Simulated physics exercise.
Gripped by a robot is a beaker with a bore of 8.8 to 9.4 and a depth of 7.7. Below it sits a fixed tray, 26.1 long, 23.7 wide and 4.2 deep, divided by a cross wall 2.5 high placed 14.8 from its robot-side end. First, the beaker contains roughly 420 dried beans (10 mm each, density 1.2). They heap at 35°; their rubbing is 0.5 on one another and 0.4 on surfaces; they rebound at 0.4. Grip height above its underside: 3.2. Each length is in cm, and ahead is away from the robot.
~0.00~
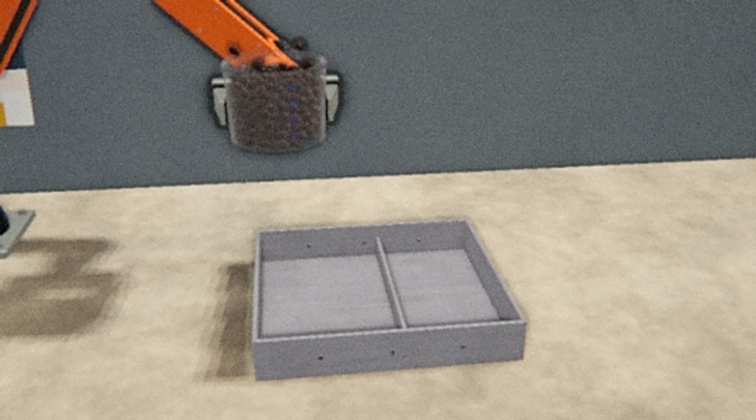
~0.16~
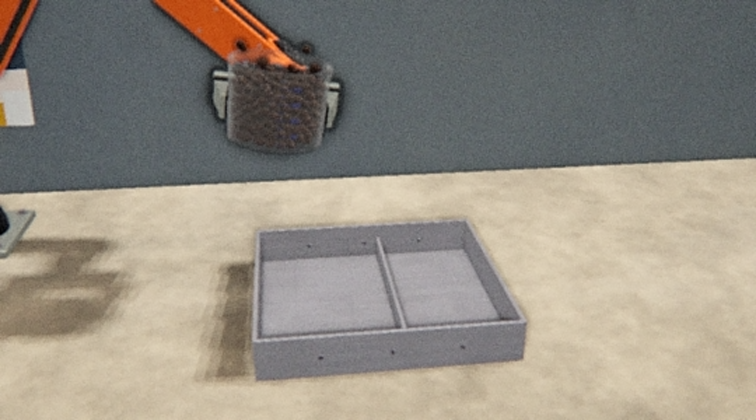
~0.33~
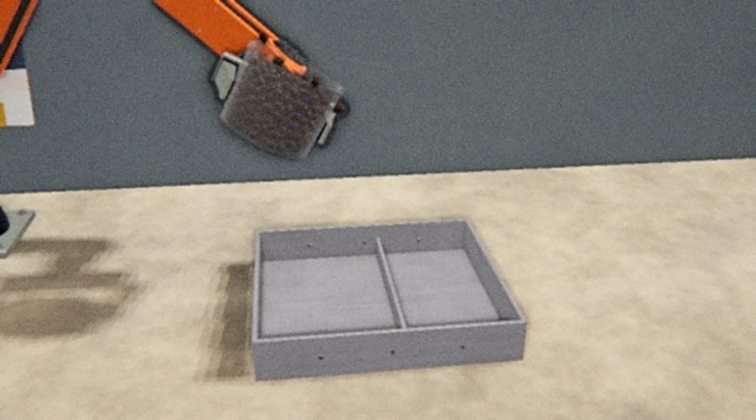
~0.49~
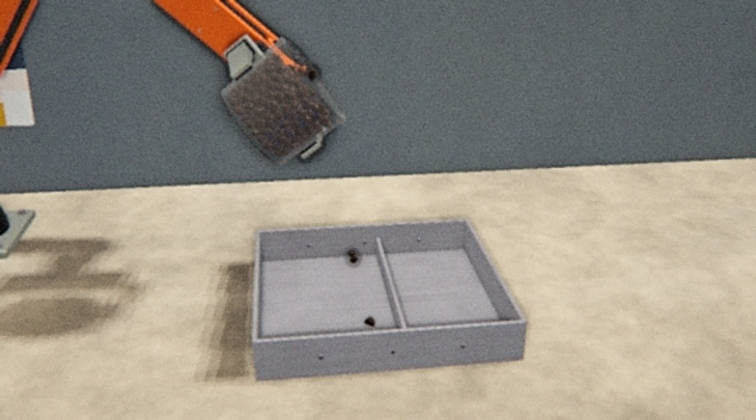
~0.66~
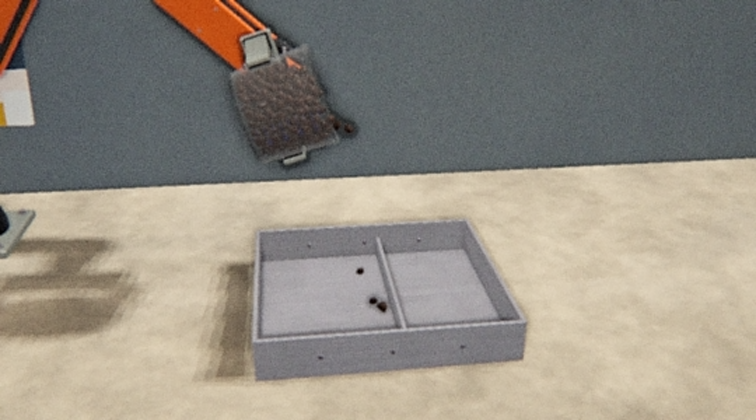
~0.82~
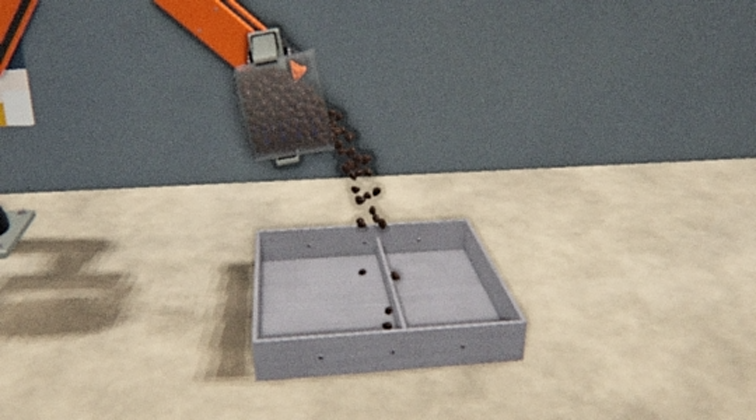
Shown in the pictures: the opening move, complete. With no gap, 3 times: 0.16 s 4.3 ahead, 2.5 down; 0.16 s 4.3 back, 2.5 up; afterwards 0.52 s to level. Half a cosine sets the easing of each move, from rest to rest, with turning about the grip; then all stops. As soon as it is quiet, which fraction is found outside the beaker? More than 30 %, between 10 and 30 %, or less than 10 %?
More than 30 %.
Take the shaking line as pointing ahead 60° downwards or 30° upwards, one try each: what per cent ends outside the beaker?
First try some 35 %, second try some 90 %.
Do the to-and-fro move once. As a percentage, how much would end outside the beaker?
That would give close to 40 percent.
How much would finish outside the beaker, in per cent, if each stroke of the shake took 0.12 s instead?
About 75 per cent, then.
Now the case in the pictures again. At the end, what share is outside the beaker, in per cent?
The share is close to 60 per cent.
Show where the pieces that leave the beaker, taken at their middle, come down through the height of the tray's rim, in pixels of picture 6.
Centre: Roughly (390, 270).
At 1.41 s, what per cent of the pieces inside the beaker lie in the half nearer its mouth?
Something like 50 percent sits in that half.
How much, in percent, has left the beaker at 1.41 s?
Share gone: Around 50 %.
After 1.41 s, tilted 81° forward, highest piece 24 above the table; 217 in the beaker, 90 in the far-side part, 77 in the robot-side part, 38 in flight or on a rim.
After 2.00 s, tilted 49° forward, highest piece 25 above the table; 159 in the beaker, 138 in the robot-side part, 125 in the far-side part.
After 2.50 s, level, highest piece 26 above the table; 159 in the beaker, 138 in the robot-side part, 125 in the far-side part.
After 3.55 s, level, highest piece 26 above the table; 159 in the beaker, 138 in the robot-side part, 125 in the far-side part.
In the end, 159 in the beaker, 138 in the robot-side part, 125 in the far-side part. That is 62 % outside the beaker.
